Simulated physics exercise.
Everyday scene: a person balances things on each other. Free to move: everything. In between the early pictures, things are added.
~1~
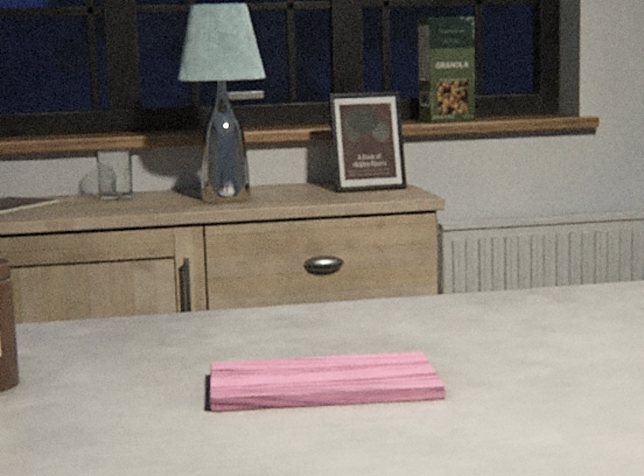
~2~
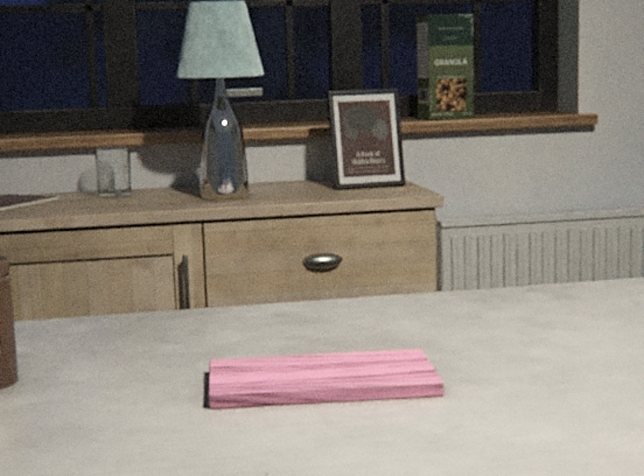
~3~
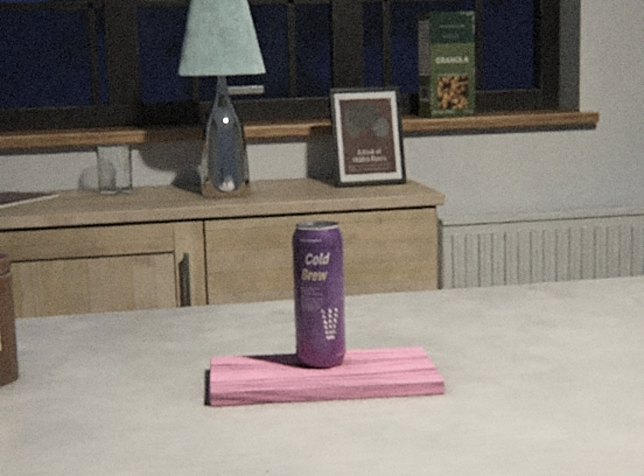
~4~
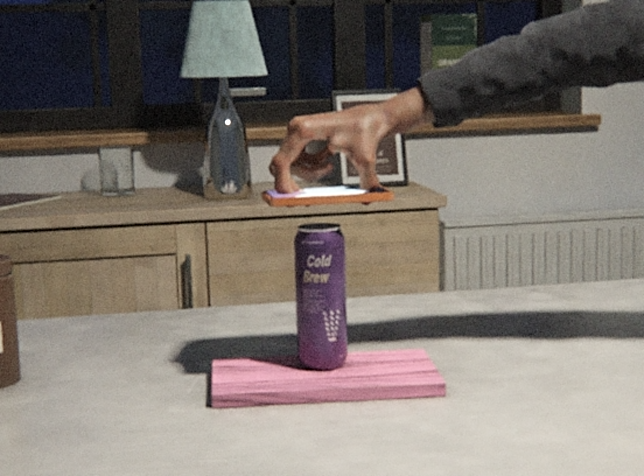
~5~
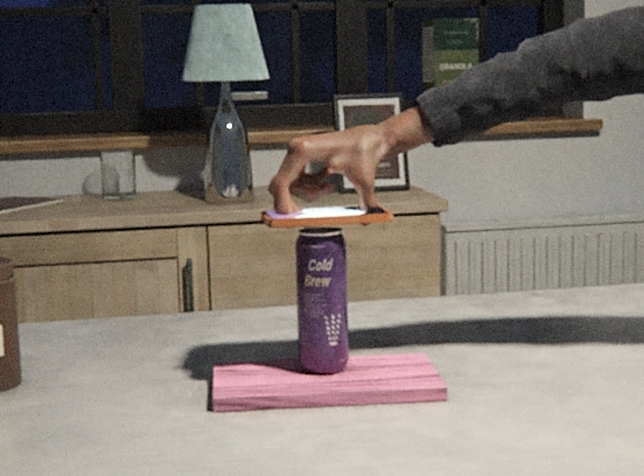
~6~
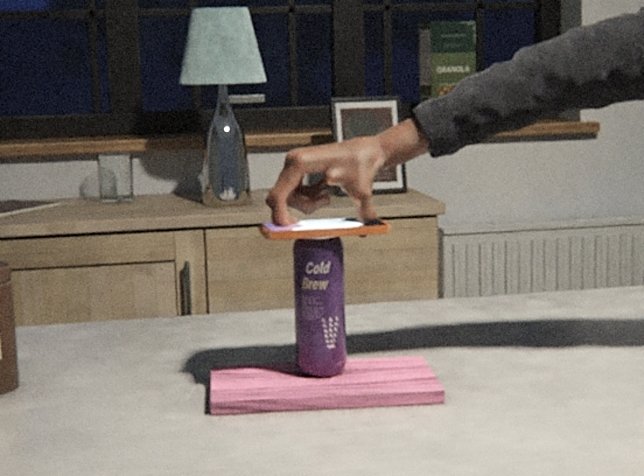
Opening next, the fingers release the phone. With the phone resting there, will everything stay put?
Turns out it stands firm.
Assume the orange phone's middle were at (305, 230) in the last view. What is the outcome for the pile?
Afterwards the pile remains stable.
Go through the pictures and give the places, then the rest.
In the first picture, the last thing is not in view yet.
In the second picture, the last thing is not in view yet; pink board (322, 377).
In the third picture, the last thing is not in view yet; purple can (319, 294).
The fourth picture shows coming down; orange phone (327, 196); pink board (324, 377).
The fifth picture shows coming down; orange phone (326, 217); purple can (322, 300).
The sixth picture shows in place under the hand; orange phone (324, 228); pink board (323, 384).
Then, 0.20 s past the last view, nothing moves.
Then, 0.50 s past the last view, orange phone resting near (324, 229).
Finally, all 5 still in place. Final places as the last picture's camera would see them, orange phone near (324, 229). The pile holds.
